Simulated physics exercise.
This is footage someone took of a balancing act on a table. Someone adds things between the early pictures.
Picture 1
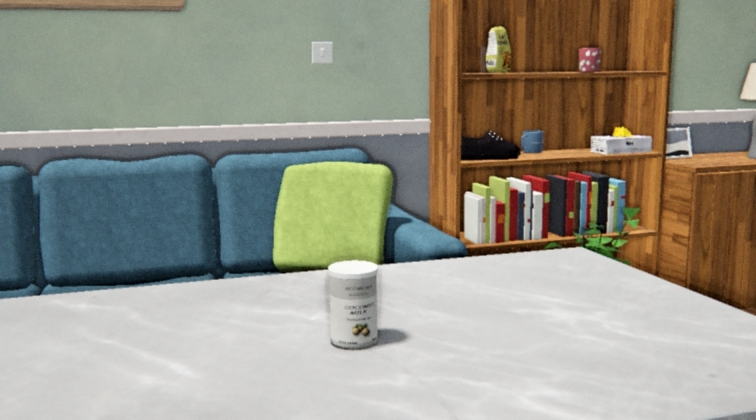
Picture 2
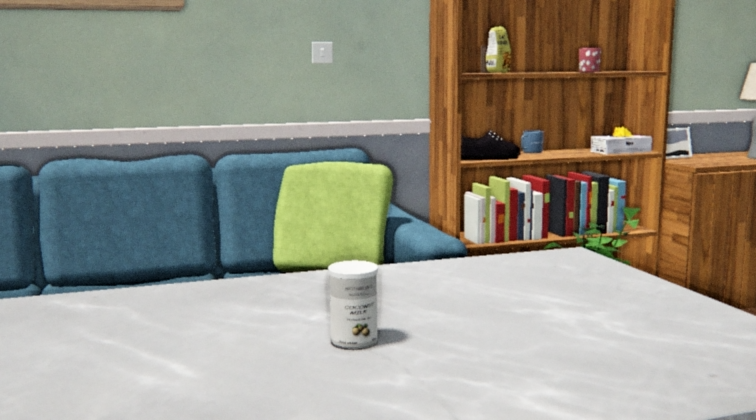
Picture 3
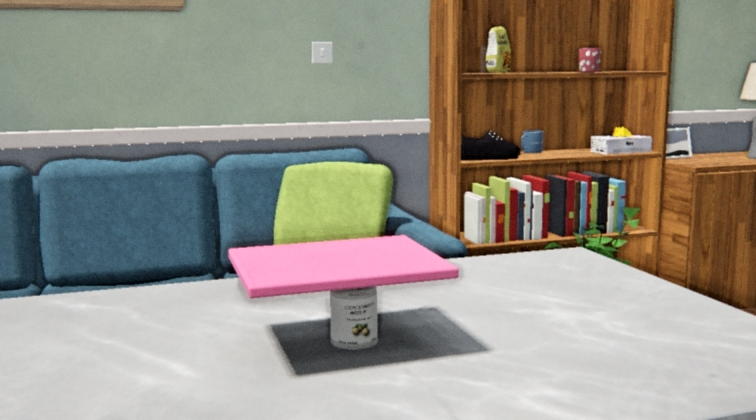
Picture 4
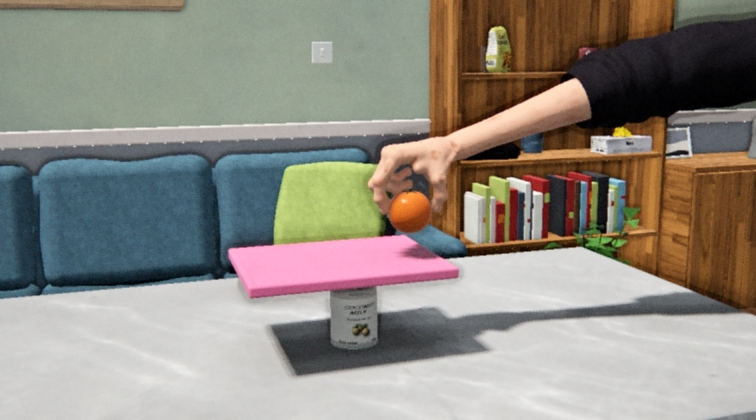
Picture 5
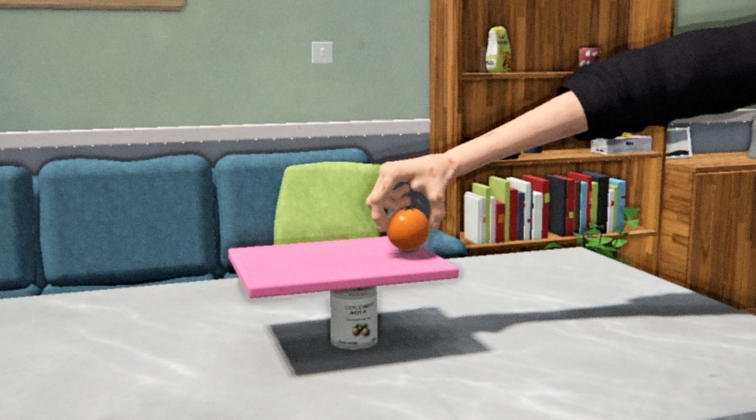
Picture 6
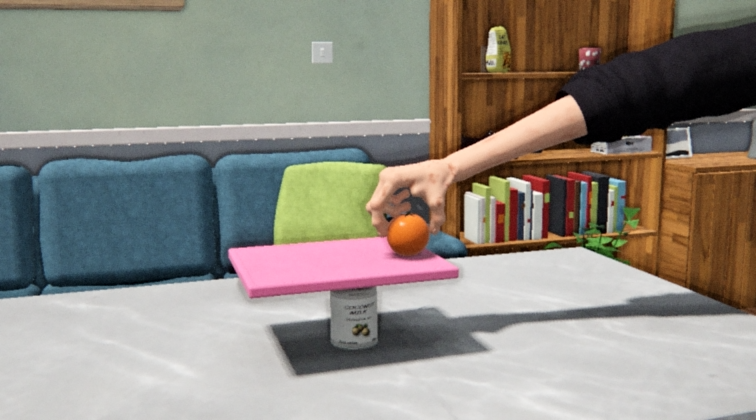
A hand lowering an orange tomato onto the right side of a pink lid resting on a white can, still holding it.
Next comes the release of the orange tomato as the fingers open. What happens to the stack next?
Honestly, the whole thing stays intact in the end.
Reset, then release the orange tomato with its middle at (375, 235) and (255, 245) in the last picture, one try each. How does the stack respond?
Try one, the stack stays standing; try two, it collapses.
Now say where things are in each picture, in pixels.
The last thing is not in view yet, in the first picture.
The last thing is not in view yet, in the second picture.
The last thing is not in view yet; pink lid (338, 263), in the third picture.
On its way; orange tomato (410, 212); pink lid (338, 263), in the fourth picture.
On its way; orange tomato (408, 229); pink lid (338, 263), in the fifth picture.
Set down, still held; orange tomato (408, 235); pink lid (338, 263), in the sixth picture.
Then, 0.20 s past the last view, nothing moves.
Then, 0.50 s past the last view, orange tomato resting near (408, 235).
Finally, all 3 still in place. Final places as the last picture's camera would see them, orange tomato near (408, 235). The stack holds.
